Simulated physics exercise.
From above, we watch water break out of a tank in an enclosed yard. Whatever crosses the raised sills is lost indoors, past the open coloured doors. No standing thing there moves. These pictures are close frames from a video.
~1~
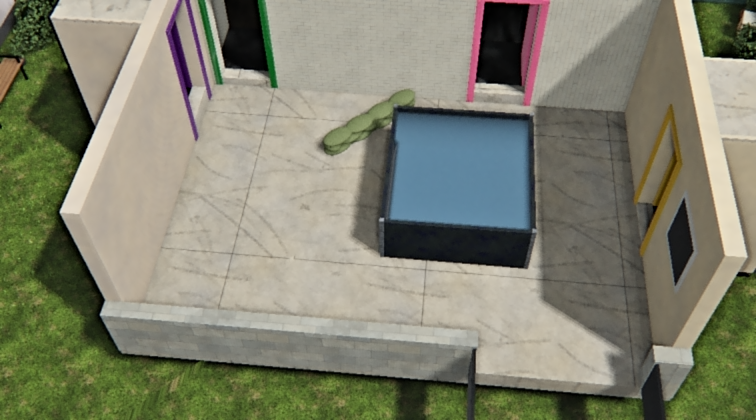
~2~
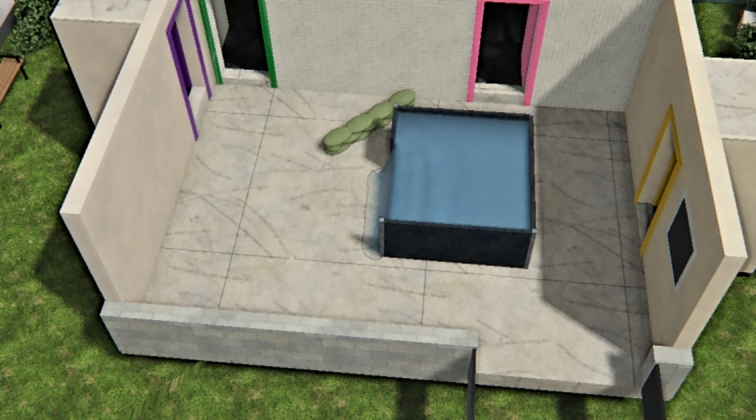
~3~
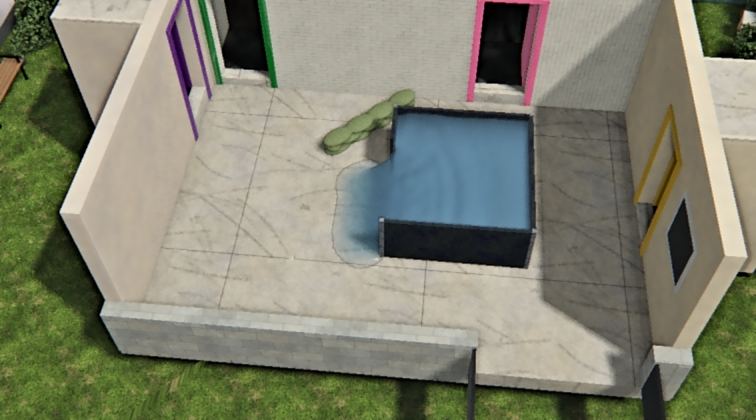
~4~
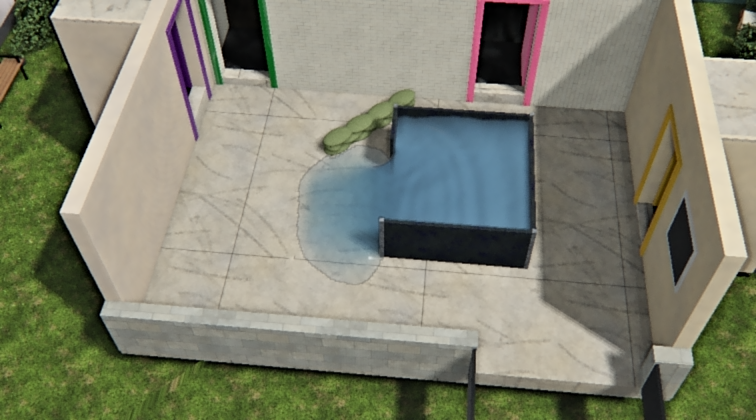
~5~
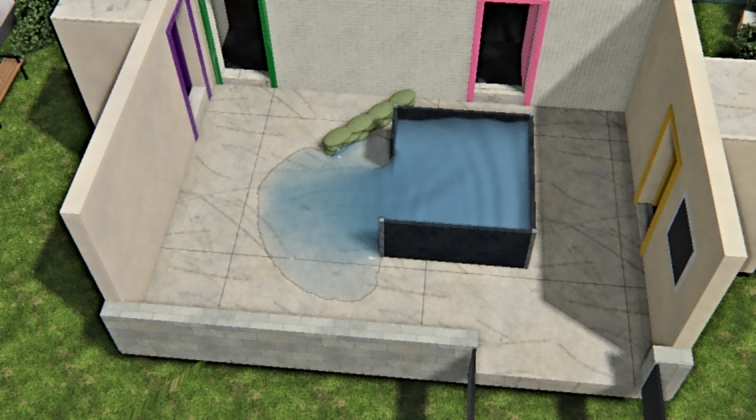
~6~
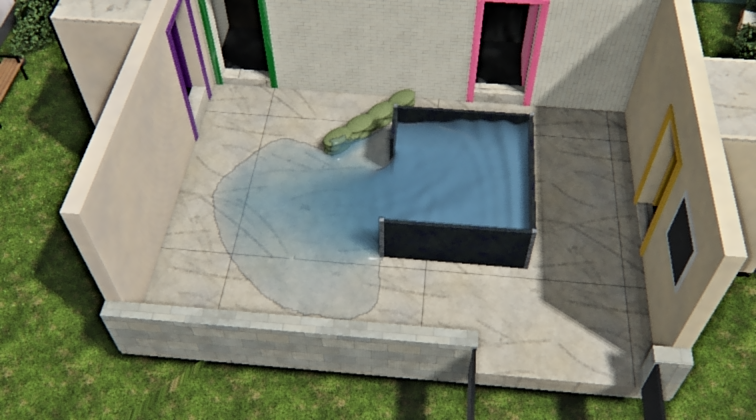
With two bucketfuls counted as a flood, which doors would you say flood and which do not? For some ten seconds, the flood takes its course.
I would say the purple door does not; the pink door does not; the yellow door does not; the green door floods.
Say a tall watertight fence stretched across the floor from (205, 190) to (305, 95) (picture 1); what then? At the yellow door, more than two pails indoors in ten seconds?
My guess is that the yellow one stays within limits.
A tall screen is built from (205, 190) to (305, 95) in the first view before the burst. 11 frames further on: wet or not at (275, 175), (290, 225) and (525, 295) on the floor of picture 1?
In order: Soaked, soaked, untouched.
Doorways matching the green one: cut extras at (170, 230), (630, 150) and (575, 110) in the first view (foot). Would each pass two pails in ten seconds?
In order: Exceeds it, falls short, falls short.
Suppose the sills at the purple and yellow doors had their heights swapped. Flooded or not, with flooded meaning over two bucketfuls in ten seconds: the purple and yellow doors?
As I read it, the purple door ends up above while the yellow door remains below.
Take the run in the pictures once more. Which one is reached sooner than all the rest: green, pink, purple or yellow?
The answer here is the purple-painted one.
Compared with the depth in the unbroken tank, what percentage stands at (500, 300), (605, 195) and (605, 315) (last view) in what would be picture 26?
First spot 0 %, second 0 %, third 0 %.
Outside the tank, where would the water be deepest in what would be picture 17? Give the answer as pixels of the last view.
Around (147, 295).
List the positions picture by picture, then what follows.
Still water in the open tank at (460, 169), in the first frame.
Water pours out at (389, 201) and has run to (381, 172), in the second frame.
The front is at (356, 167), out from the gap at (389, 203), in the third frame.
Water pours out at (389, 205) and has run to (312, 172), in the fourth frame.
The front is at (266, 185), out from the gap at (389, 205), in the fifth frame.
Water pours out at (389, 205) and has run to (222, 187), in the sixth frame.
A moment on, water covers 40 % of the floor; the purple door wet at the sill, nothing in, the pink door not reached, the yellow door not reached, the green door not reached.
Next, water covers 45 % of the floor; the purple door wet at the sill, nothing in, the pink door not reached, the yellow door not reached, the green door under two buckets in.
Then, water covers 55 % of the floor; the purple door wet at the sill, nothing in, the pink door wet at the sill, nothing in, the yellow door not reached, the green door far over two buckets in.
Later, water covers 85 % of the floor; the purple door wet at the sill, nothing in, the pink door wet at the sill, nothing in, the yellow door wet at the sill, nothing in, the green door far over two buckets in.
In the end, water covers 95 % of the floor; the purple door wet at the sill, nothing in, the pink door wet at the sill, nothing in, the yellow door wet at the sill, nothing in, the green door far over two buckets in.
